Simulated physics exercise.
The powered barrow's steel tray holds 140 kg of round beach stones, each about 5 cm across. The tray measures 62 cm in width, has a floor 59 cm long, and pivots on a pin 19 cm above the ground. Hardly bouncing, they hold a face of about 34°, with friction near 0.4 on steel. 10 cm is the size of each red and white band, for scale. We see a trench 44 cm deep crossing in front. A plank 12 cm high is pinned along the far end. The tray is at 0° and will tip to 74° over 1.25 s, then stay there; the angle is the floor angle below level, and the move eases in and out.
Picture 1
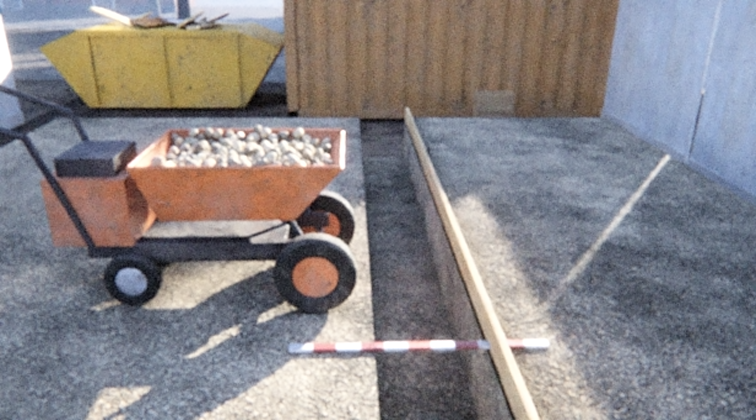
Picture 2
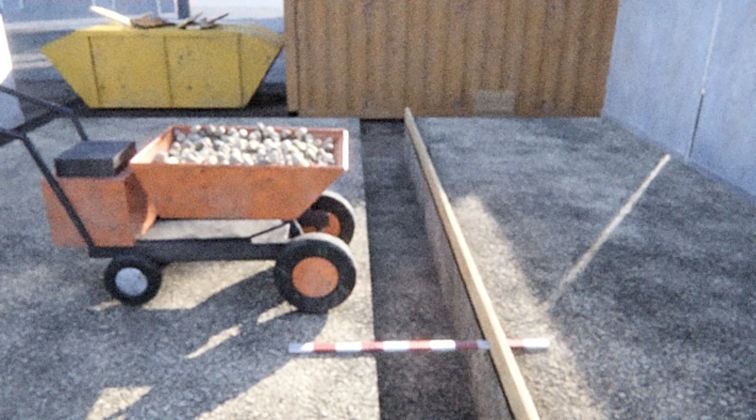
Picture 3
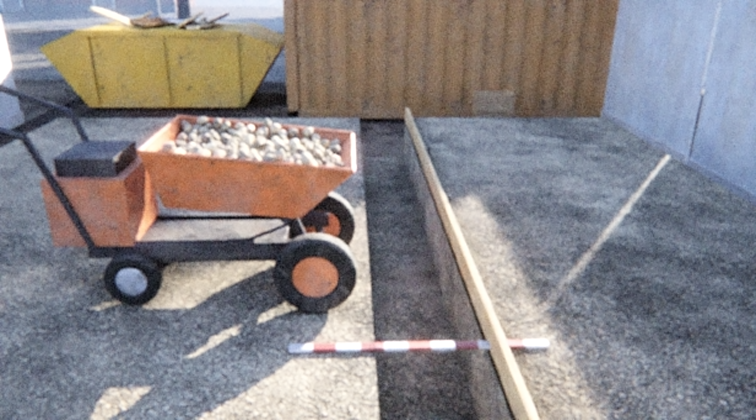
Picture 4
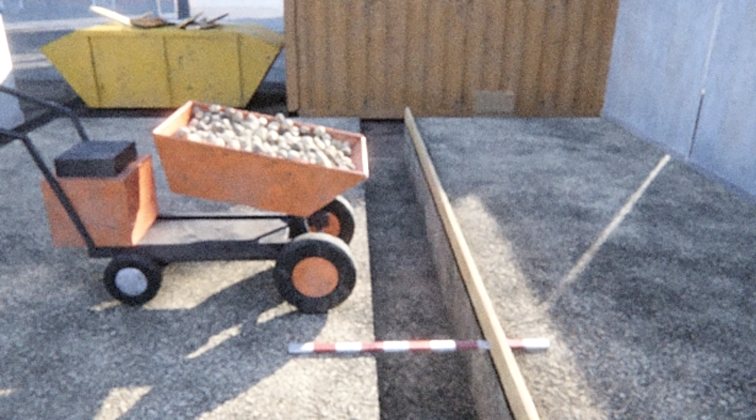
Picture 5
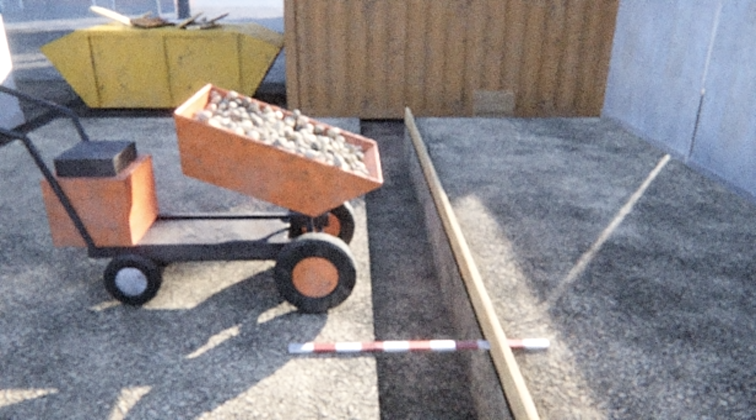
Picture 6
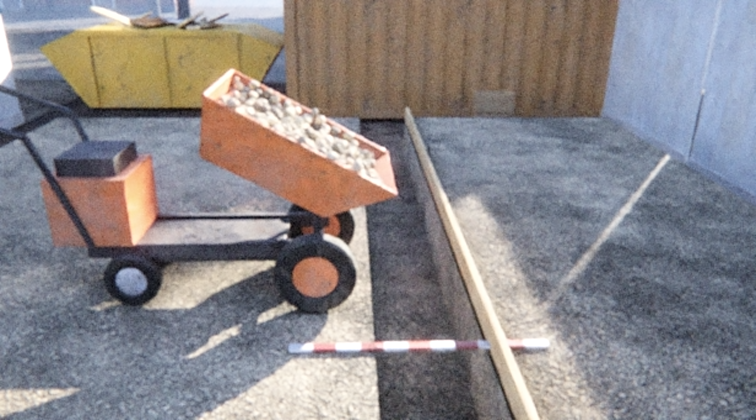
The clip opens on an orange powered barrow, its level tray full of rounded stones, standing left of a narrow trench edged by a plank. The tray begins to tilt, its rear rising and its front lip dipping toward the right, until it slopes steeply with the stones still heaped inside.
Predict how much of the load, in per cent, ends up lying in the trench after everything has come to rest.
Roughly 59 per cent of it.
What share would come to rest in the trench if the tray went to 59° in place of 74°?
About 65%.
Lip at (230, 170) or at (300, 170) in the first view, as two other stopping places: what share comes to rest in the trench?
Roughly 90 in a hundred, then 100 in a hundred.
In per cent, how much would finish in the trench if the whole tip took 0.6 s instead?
Close to 40 percent, then.
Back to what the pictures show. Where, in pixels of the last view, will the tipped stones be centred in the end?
Their middle is at about (451, 335).
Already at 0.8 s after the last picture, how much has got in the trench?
Close to 40 per cent at that time.
Then, 0.4 s after the last picture the floor is at 63°, 98 % in the tray, 2 % in the trench; the foremost stones are at (446, 232).
Then, 0.8 s after the last picture the floor is at 74°, 32 % in the tray, 38 % in the trench, 30 % past the trench; the foremost stones are at (558, 274).
Then, 1.2 s after the last picture the floor is at 74°, 6 % in the tray, 54 % in the trench, 40 % past the trench; the foremost stones are at (648, 275).
Then, 3.1 s after the last picture the floor is at 74°, 0 % in the tray, 59 % in the trench, 41 % past the trench; the foremost stones are at (717, 272).
